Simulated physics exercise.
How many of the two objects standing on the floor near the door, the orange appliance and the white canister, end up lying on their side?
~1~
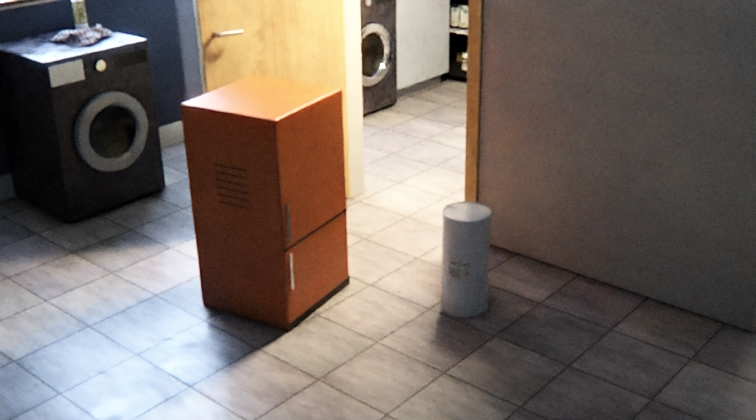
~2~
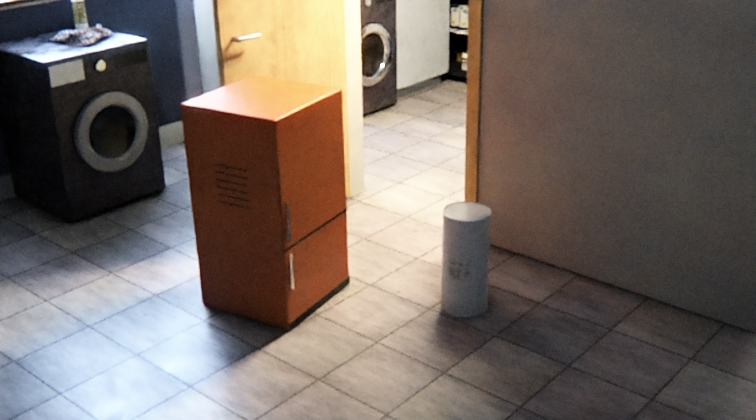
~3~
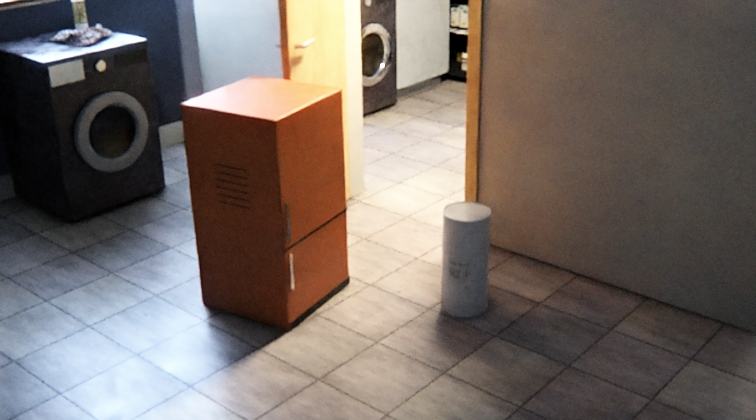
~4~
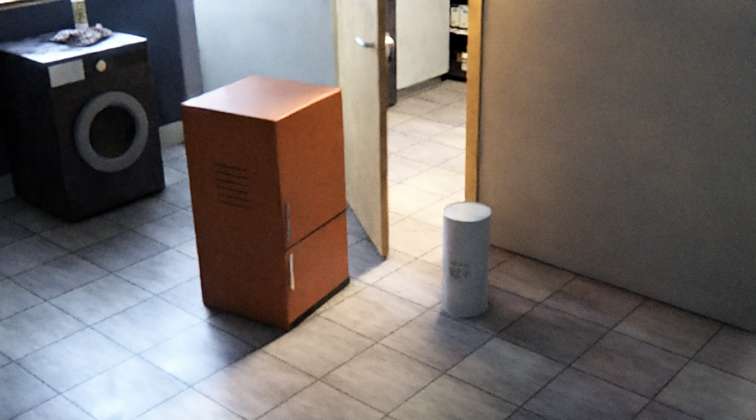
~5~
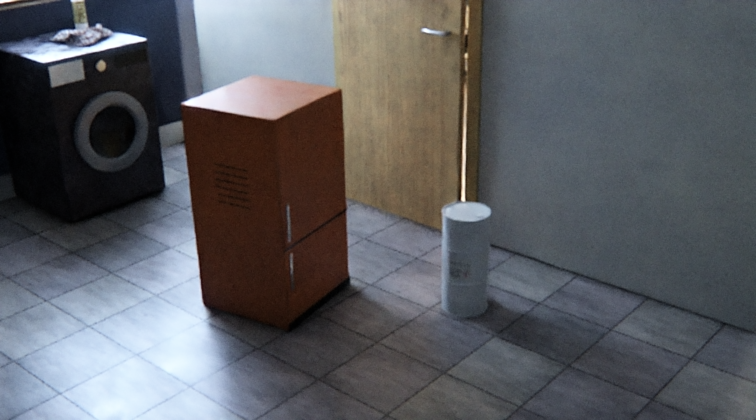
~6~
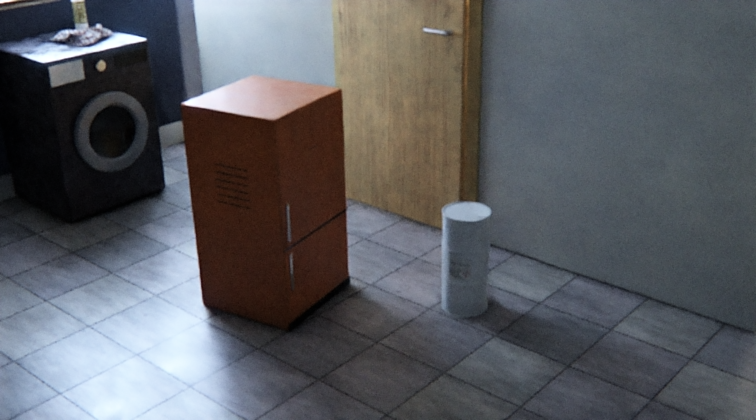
None of them do. The orange appliance and the white canister are both still upright once the door is shut.
